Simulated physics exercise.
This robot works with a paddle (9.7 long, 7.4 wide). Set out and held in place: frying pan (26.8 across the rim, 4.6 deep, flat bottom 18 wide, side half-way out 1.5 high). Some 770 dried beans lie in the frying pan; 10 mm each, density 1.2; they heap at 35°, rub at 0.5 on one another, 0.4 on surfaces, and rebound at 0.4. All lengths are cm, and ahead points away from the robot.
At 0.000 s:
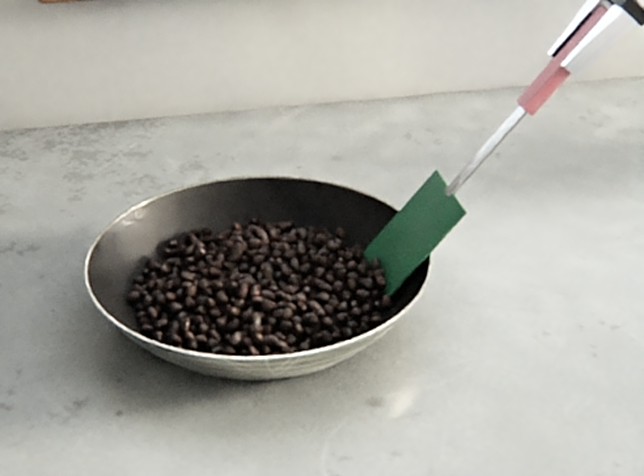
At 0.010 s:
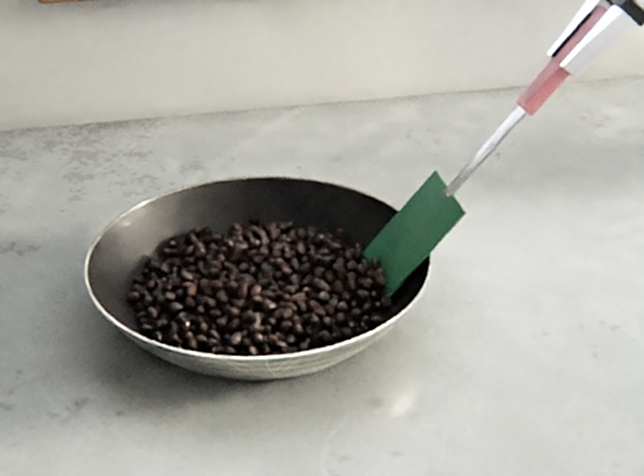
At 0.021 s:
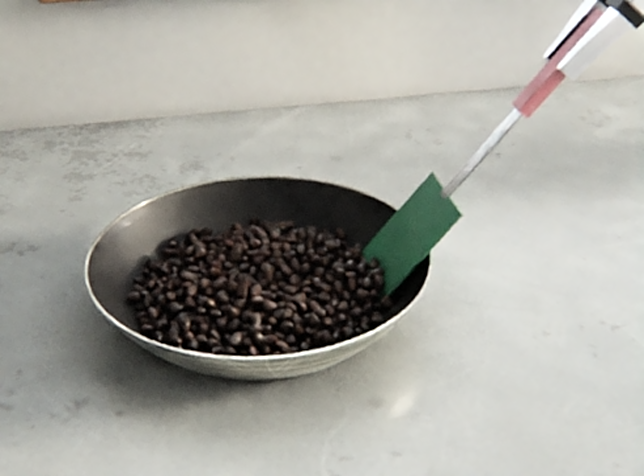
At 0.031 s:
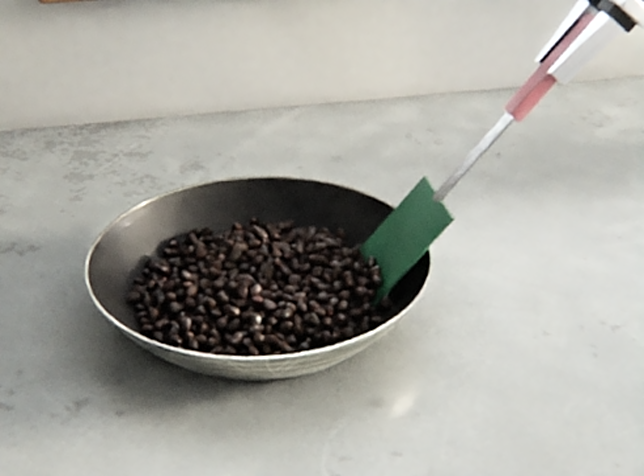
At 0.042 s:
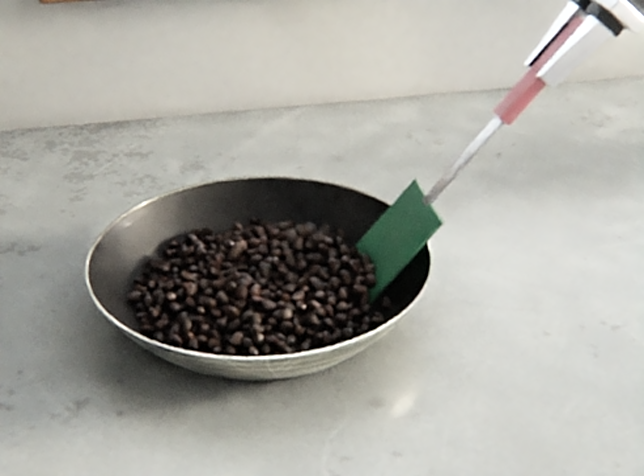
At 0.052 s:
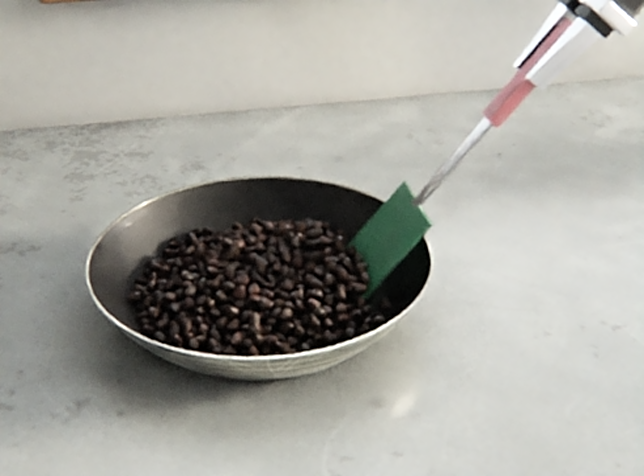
The clip opens on a dark frying pan heaped with small dark beans on a grey surface, with a green paddle held by a robotic arm resting inside its right edge. The paddle stays still briefly, then slides slightly left and down against the beans, which barely shift while the pan remains still.
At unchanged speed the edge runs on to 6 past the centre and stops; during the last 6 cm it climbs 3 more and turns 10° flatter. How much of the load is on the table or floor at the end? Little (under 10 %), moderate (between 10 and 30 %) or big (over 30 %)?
On the table or floor the share is little, under 10 %.
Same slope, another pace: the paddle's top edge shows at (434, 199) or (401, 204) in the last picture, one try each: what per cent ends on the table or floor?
Some 0 and 20 per cent.
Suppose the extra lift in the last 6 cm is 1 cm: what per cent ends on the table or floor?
About 0 per cent.
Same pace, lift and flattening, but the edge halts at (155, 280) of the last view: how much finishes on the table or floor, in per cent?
About 15 per cent.
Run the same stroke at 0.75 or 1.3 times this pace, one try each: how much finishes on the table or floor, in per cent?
Some 0 and 15 per cent.
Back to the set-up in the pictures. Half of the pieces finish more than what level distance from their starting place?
About 3 cm.
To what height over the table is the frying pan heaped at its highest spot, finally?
About 6.0 cm.
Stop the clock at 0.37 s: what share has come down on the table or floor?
Some 5 per cent.
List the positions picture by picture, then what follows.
Paddle top edge at (451, 190), sloping 50°; upper third of the load around (264, 278), from x 135 to 385, top at y 220; 771 in the frying pan, in the first picture.
Paddle top edge at (451, 190), sloping 50°; upper third of the load around (264, 278), from x 135 to 385, top at y 220, in the second picture.
Paddle top edge at (447, 193), sloping 50°; upper third of the load around (265, 278), from x 135 to 385, top at y 220, in the third picture.
Paddle top edge at (439, 196), sloping 50°; upper third of the load around (266, 278), from x 135 to 385, top at y 220, in the fourth picture.
Paddle top edge at (429, 200), sloping 50°; upper third of the load around (270, 277), from x 135 to 385, top at y 220, in the fifth picture.
Paddle top edge at (418, 202), sloping 50°; upper third of the load around (271, 275), from x 135 to 385, top at y 220; 771 in the frying pan, in the sixth picture.
By 0.10 s, sloping 50°, highest piece 6 above the table; 771 in the frying pan.
By 0.15 s, sloping 47°, highest piece 6 above the table; 771 in the frying pan.
By 0.37 s, sloping 40°, highest piece 6 above the table; 739 in the frying pan, 30 on the table or floor, 2 on the blade or in flight.
By 1.42 s, sloping 40°, highest piece 6 above the table; 738 in the frying pan, 33 on the table or floor.
Final count, 738 in the frying pan, 33 on the table or floor. That is 4 % on the table or floor.
